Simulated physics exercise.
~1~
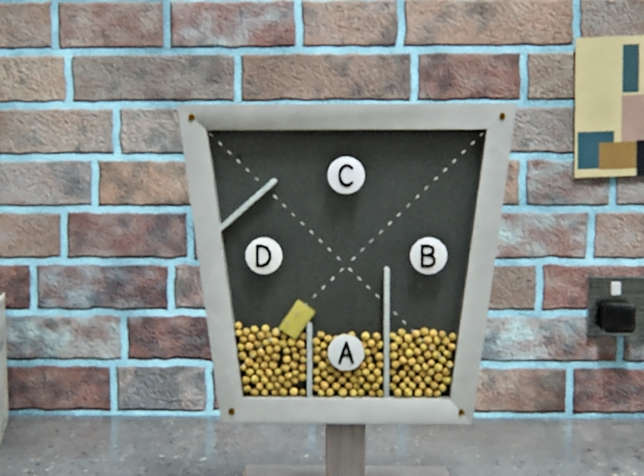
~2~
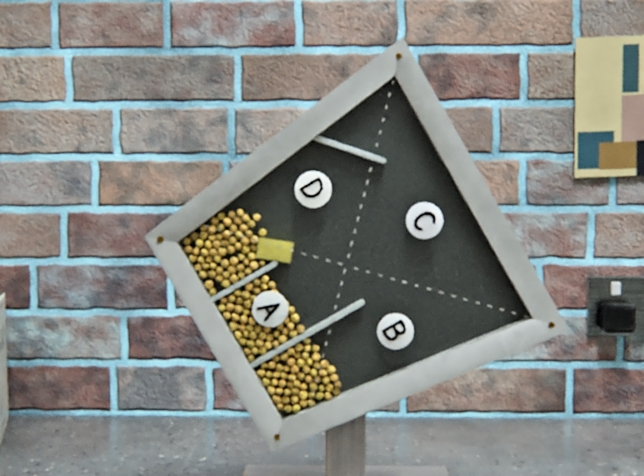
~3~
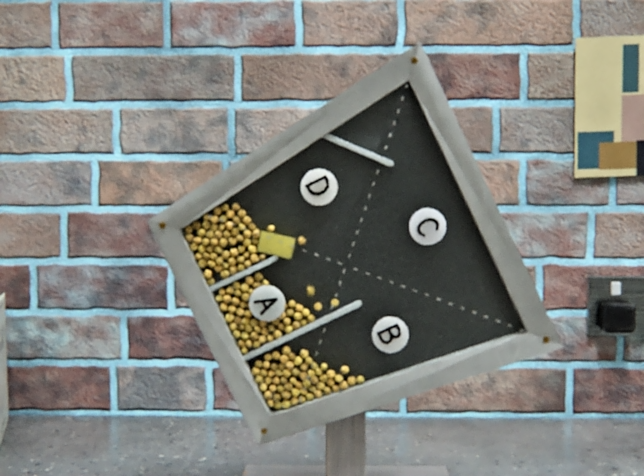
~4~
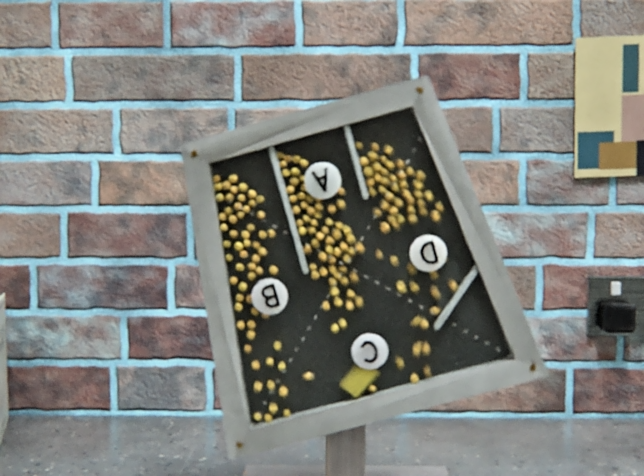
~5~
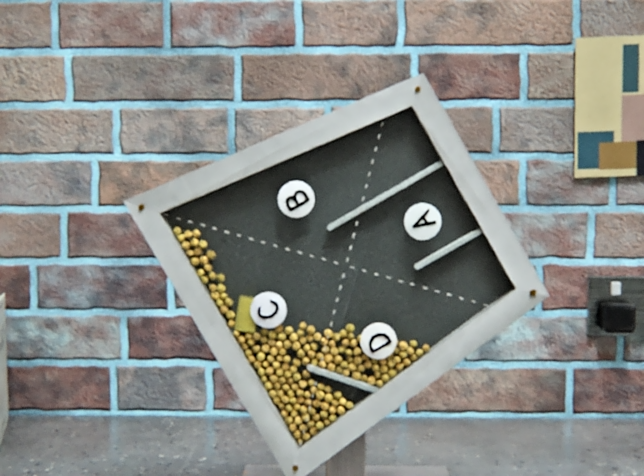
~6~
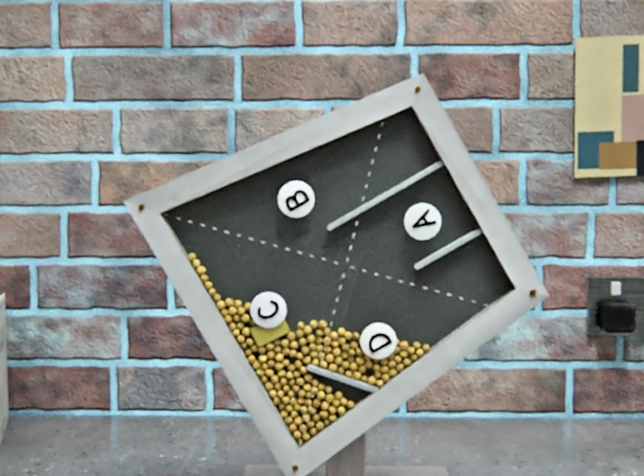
In this clip, a closed tray of pale wooden beads and a loose yellow block turns clockwise in front of a brick wall, pauses on a slant, then turns further, sending beads tumbling until most settle across wedges C and D, with C holding slightly more.
